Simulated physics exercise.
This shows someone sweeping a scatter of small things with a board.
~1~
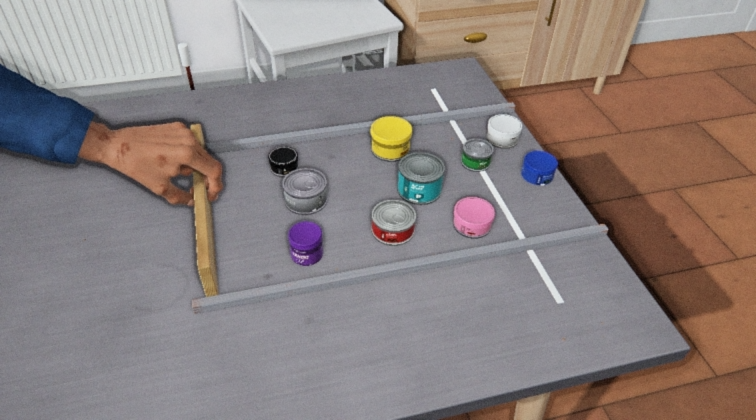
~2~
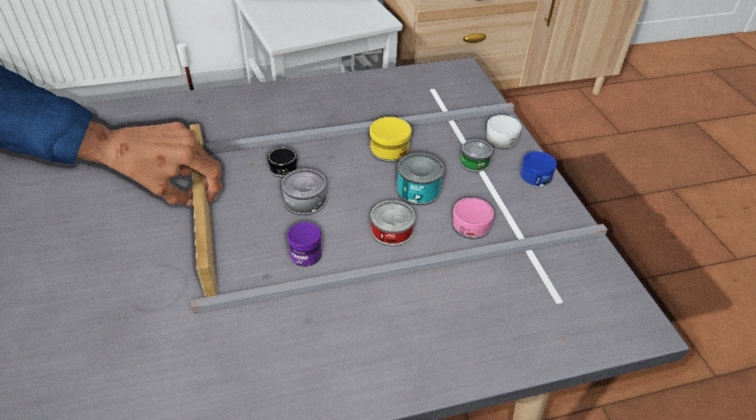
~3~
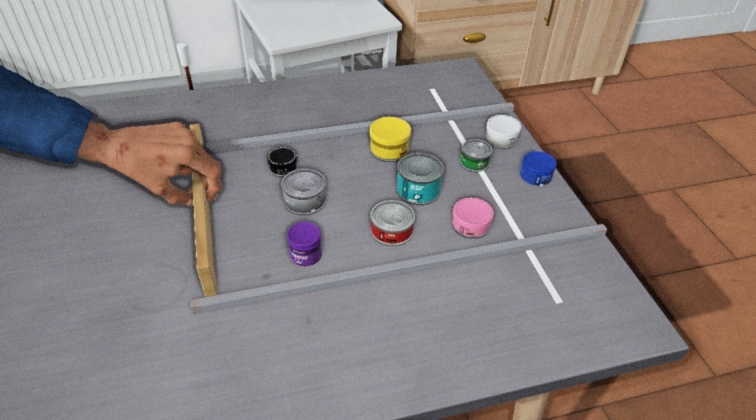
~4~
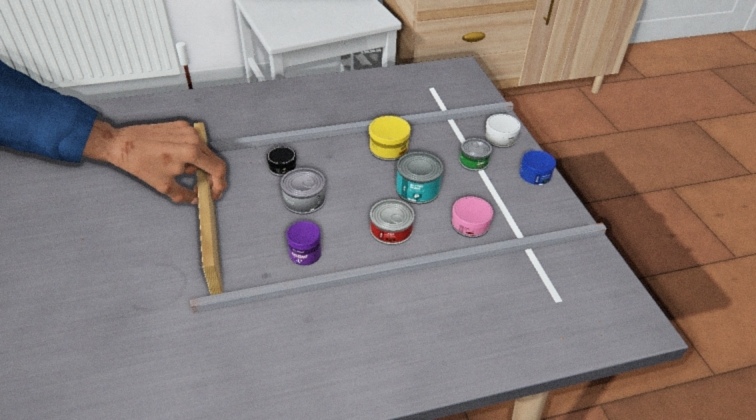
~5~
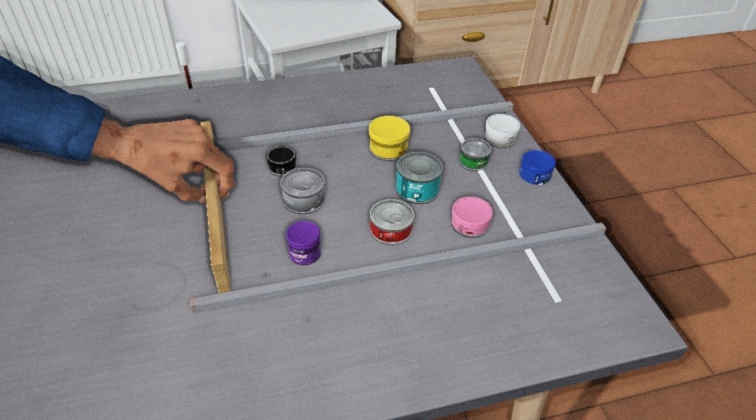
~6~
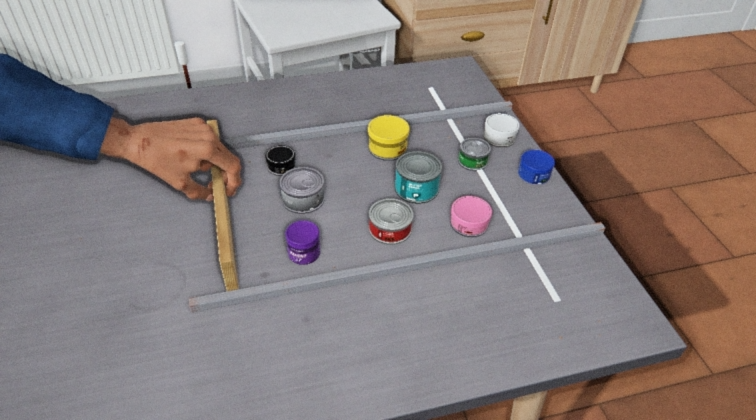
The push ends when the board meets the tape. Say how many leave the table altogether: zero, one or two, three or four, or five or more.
The number that fall off is one or two.
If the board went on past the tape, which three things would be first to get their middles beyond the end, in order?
They are the blue tub, then the white tin, then the turquoise tin.
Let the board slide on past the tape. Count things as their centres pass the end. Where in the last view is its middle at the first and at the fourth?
First at (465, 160), next at (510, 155).
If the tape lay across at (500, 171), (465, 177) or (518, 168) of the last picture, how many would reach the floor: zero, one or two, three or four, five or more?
In that order: 1 or 2; no fall at all; five or over.
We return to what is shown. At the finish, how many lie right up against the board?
It touches 4.
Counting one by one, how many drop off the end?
Exactly 1.
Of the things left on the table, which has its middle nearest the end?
It is the white tin.
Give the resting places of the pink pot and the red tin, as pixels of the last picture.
Near (560, 214) and (516, 188).
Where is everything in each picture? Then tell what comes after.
Blue tub (539, 168); white tin (504, 132); green pot (477, 155); board (203, 203); tape (485, 175), in the first picture.
White tin (503, 132); black pot (283, 162), in the second picture.
Green pot (476, 156); pink pot (472, 218), in the third picture.
Blue tub (537, 168); red tin (392, 222), in the fourth picture.
White tin (502, 131); grey tin (303, 191), in the fifth picture.
Blue tub (536, 167); white tin (501, 130); green pot (474, 154); board (222, 198); tape (482, 174), in the sixth picture.
Soon after, none off yet; blue tub at rest near (536, 167); white tin at rest near (501, 130); green pot at rest near (474, 154).
In the end, the number that fall off is one or two; gone, blue tub.
